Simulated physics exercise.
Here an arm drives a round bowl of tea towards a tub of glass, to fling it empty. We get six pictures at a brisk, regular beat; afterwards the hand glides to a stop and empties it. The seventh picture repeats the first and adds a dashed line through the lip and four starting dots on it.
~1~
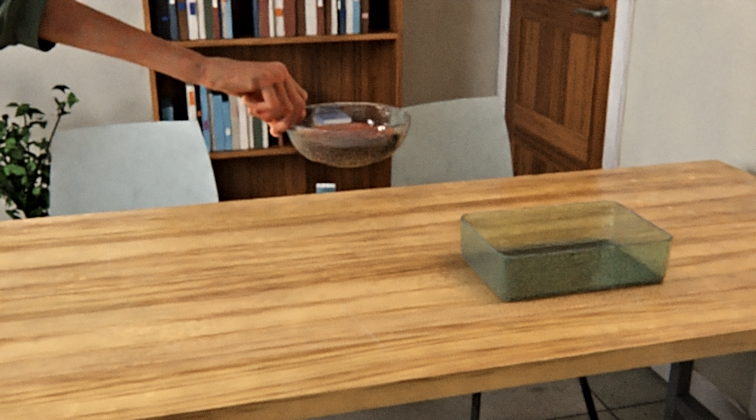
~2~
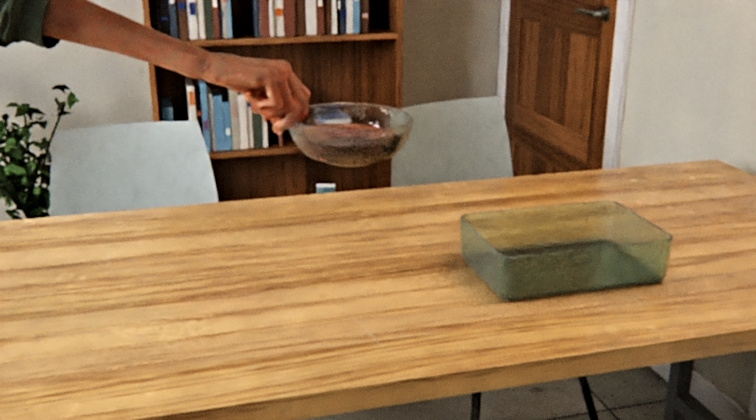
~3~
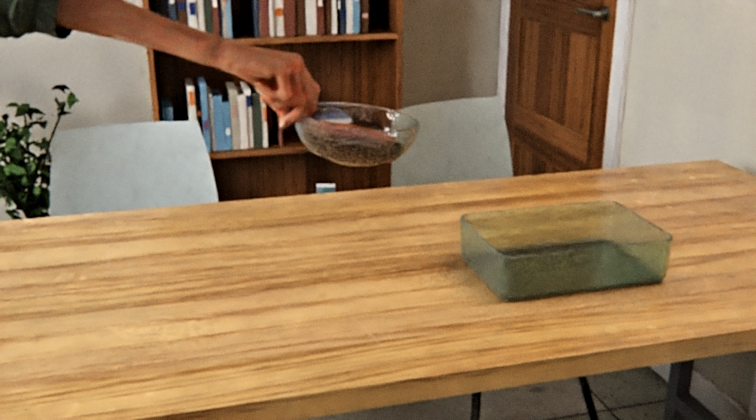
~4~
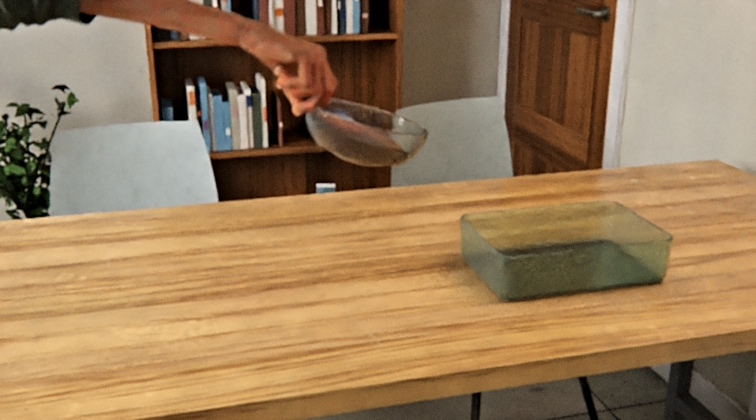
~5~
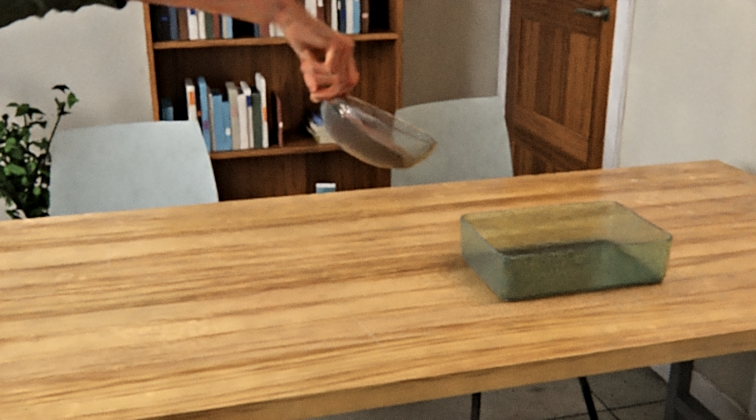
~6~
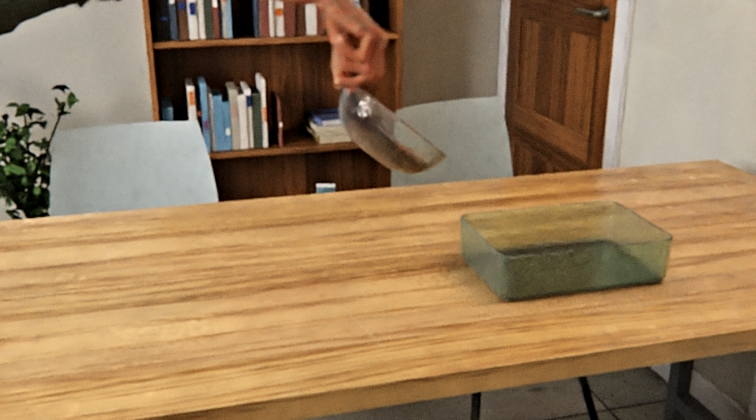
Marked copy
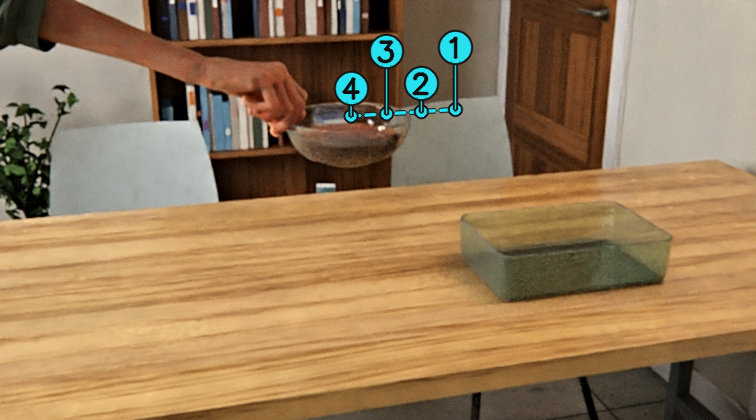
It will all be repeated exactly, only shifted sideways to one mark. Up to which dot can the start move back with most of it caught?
That is dot 3.
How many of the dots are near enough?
Three of them.
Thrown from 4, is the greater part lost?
Yes, that goes wrong.
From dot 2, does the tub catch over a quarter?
Yes.
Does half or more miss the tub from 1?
No, that is safe.
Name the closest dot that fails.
4.
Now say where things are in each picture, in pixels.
The first picture shows upright, lip at (405, 112); tub from (497, 299) to (663, 279); nothing has left yet.
The second picture shows upright, lip at (408, 114); nothing has left yet.
The third picture shows tipped about 7°, lip at (414, 119); nothing has left yet.
The fourth picture shows tipped about 16°, lip at (423, 128); nothing has left yet.
The fifth picture shows tipped about 27°, lip at (433, 138); nothing has left yet.
The sixth picture shows tipped about 40°, lip at (441, 151); nothing has left yet.
On the marked copy, 1 at (455, 109); 2 at (421, 111); 3 at (386, 113); 4 at (351, 116).
If 1 is chosen, about 72 % lands in the tub, 6 % falls short and 22 % goes beside or beyond.
If 2 is chosen, about 78 % lands in the tub, 6 % falls short and 15 % goes beside or beyond.
If 3 is chosen, about 68 % lands in the tub, 21 % falls short and 12 % goes beside or beyond.
If 4 is chosen, about 21 % lands in the tub, 74 % falls short and 5 % goes beside or beyond.
